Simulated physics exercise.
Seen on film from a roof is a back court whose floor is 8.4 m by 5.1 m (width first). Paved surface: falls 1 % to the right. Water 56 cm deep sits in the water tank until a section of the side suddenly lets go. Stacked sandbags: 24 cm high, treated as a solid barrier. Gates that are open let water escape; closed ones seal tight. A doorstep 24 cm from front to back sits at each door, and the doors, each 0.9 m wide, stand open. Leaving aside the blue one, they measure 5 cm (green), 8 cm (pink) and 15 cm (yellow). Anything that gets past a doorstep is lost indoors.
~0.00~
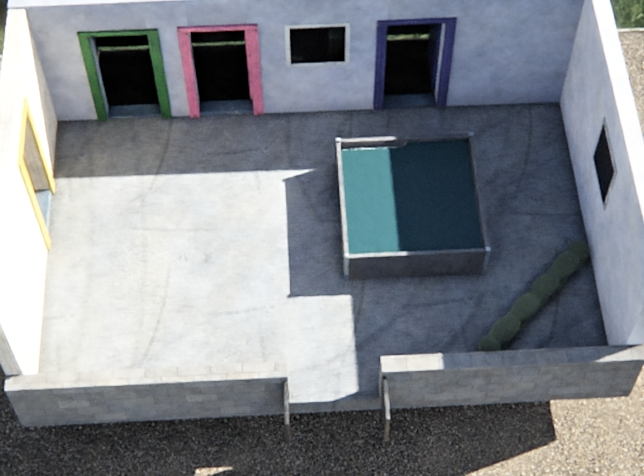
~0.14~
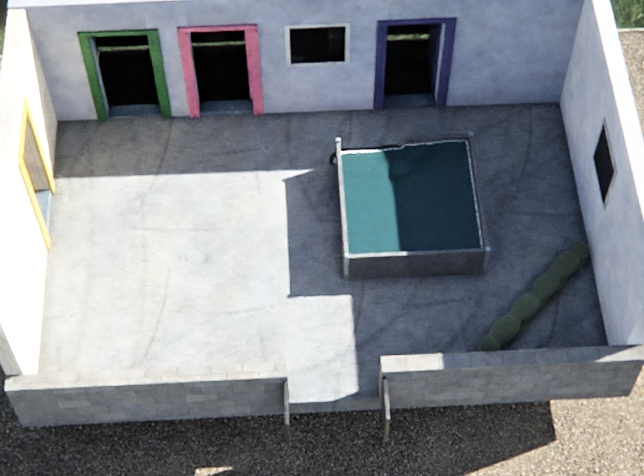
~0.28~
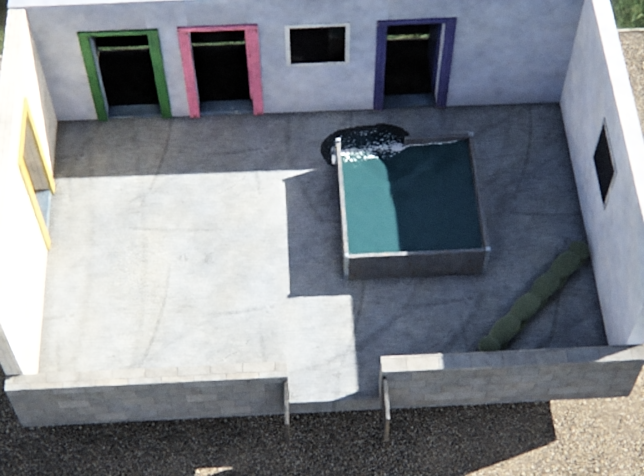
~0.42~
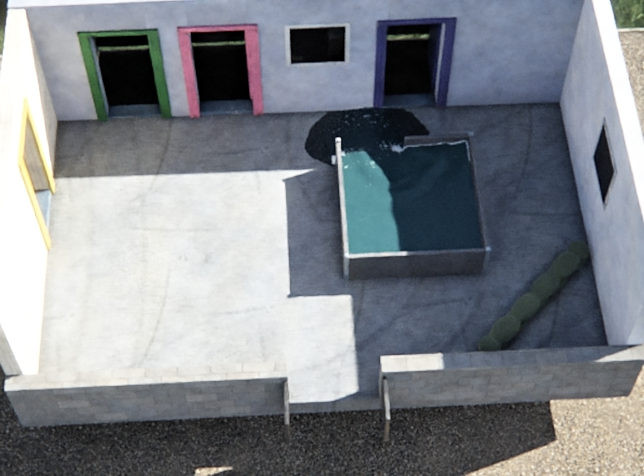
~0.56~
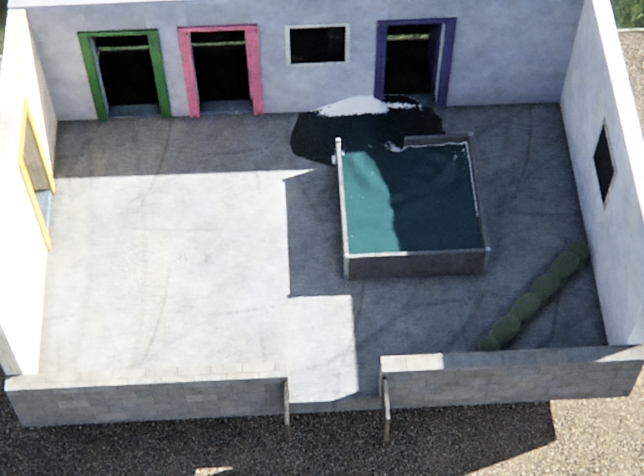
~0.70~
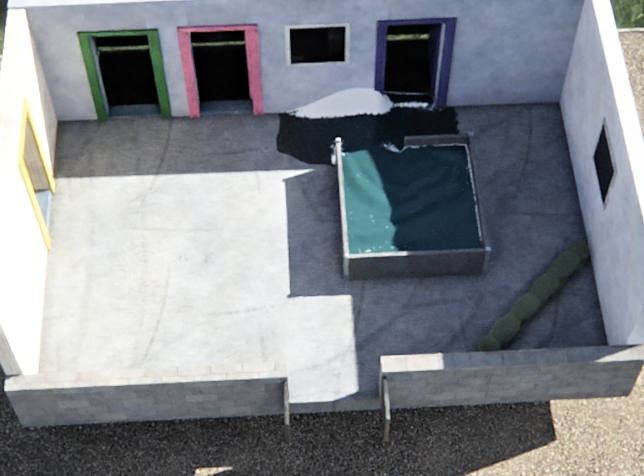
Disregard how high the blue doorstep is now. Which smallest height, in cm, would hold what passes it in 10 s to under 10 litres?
It would have to be roughly 29 cm high.
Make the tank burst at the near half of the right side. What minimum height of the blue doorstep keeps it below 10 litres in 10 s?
About 8.0 centimetres.
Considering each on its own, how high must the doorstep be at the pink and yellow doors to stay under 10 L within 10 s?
About 5.5 cm at pink and 8.5 cm at yellow.
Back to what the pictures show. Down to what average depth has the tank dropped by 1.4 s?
Around 42 cm deep on average.
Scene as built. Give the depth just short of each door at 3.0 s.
Lab note, cm: Blue 18; green 4; pink 8; yellow 8.
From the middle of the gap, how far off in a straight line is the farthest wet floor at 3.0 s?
About 5.2 m.
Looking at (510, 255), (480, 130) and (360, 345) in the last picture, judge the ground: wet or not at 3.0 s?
In order: Untouched, soaked, untouched.
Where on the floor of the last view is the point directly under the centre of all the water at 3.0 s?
At about (357, 182).
After 1.4 s water covers 10 % of the floor, deepest (42 cm) near (352, 120); 21 cm at the blue door, 56 litres in over its 7 cm doorstep.
After 3.0 s water covers 40 % of the floor, deepest (28 cm) near (352, 120); 18 cm at the blue door, 183 litres in over its 7 cm doorstep.
After 10.0 s water covers 85 % of the floor, deepest (10 cm) near (557, 121); 7 cm at the blue door, 310 litres in over its 7 cm doorstep.
At the blue door as built, the water arrived by 0.6 s and peaked near 22 cm at 2.0 s.
Run again over the same 10 s with other heights there, 26 litres in over 24.5 cm, 2 litres over 33.5 cm. The limit of 10 litres is kept from about 29 cm up.
